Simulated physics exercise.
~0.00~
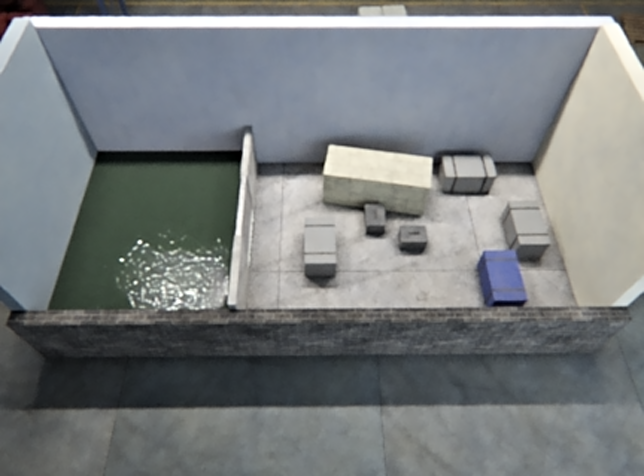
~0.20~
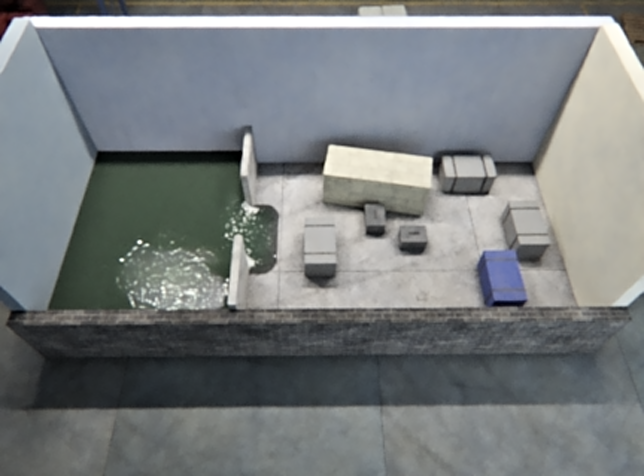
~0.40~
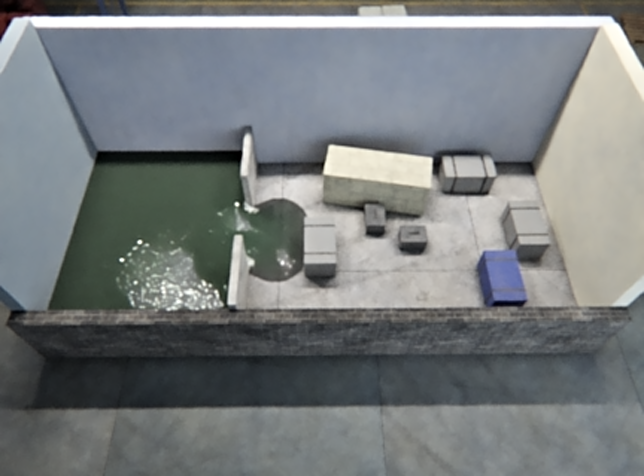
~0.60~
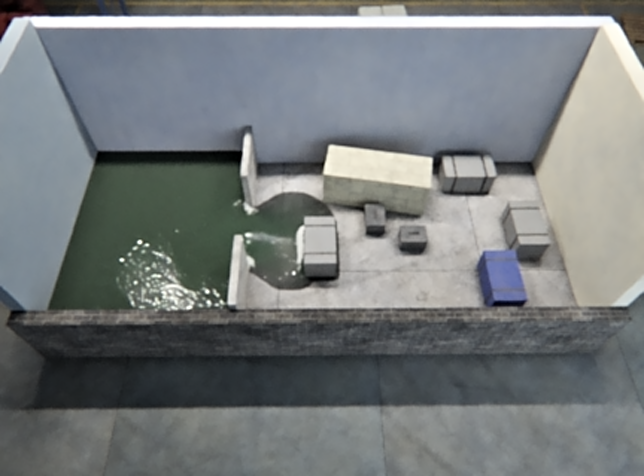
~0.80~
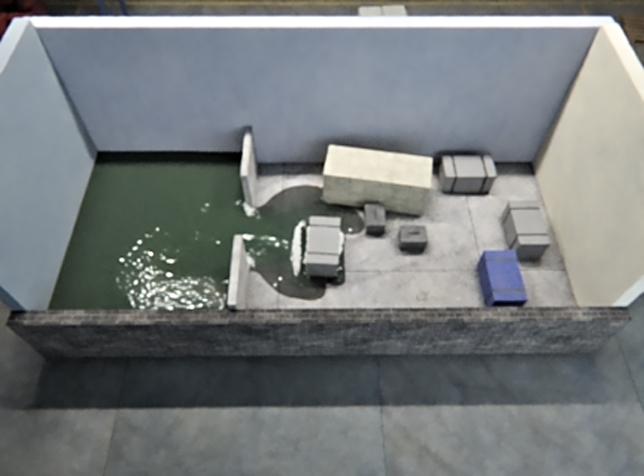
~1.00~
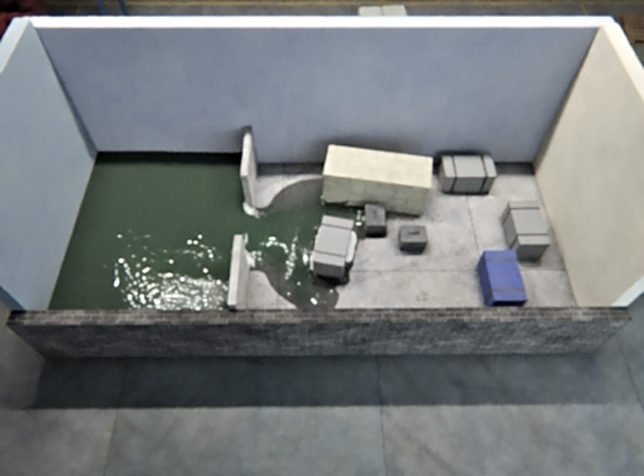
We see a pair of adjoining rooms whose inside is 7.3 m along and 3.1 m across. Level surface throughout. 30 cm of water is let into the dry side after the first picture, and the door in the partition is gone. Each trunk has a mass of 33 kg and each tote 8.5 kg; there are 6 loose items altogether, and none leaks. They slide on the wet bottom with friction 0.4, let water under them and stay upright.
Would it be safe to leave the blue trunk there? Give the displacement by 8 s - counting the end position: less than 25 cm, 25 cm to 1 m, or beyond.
It is displaced modestly.
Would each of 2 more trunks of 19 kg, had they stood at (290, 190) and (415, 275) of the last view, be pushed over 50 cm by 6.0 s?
Going in order, that's not that far and then too far.
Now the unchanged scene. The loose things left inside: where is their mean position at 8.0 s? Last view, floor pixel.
It sits at about (484, 222).
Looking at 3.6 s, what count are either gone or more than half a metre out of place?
My count gives 3.
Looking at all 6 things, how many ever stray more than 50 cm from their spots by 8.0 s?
5.
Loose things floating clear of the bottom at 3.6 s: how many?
2.
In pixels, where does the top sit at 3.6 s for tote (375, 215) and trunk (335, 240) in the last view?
Around (503, 232) and (474, 292).
After 1.6 s the blue trunk is near (505, 274), 0.0 m from its start, aground; 0 afloat.
After 3.6 s the blue trunk is near (520, 277), 0.2 m from its start, aground; 2 afloat.
After 5.6 s the blue trunk is near (571, 282), 0.9 m from its start, afloat; 5 afloat.
After 8.0 s the blue trunk is near (554, 278), 0.6 m from its start, afloat; 6 afloat.
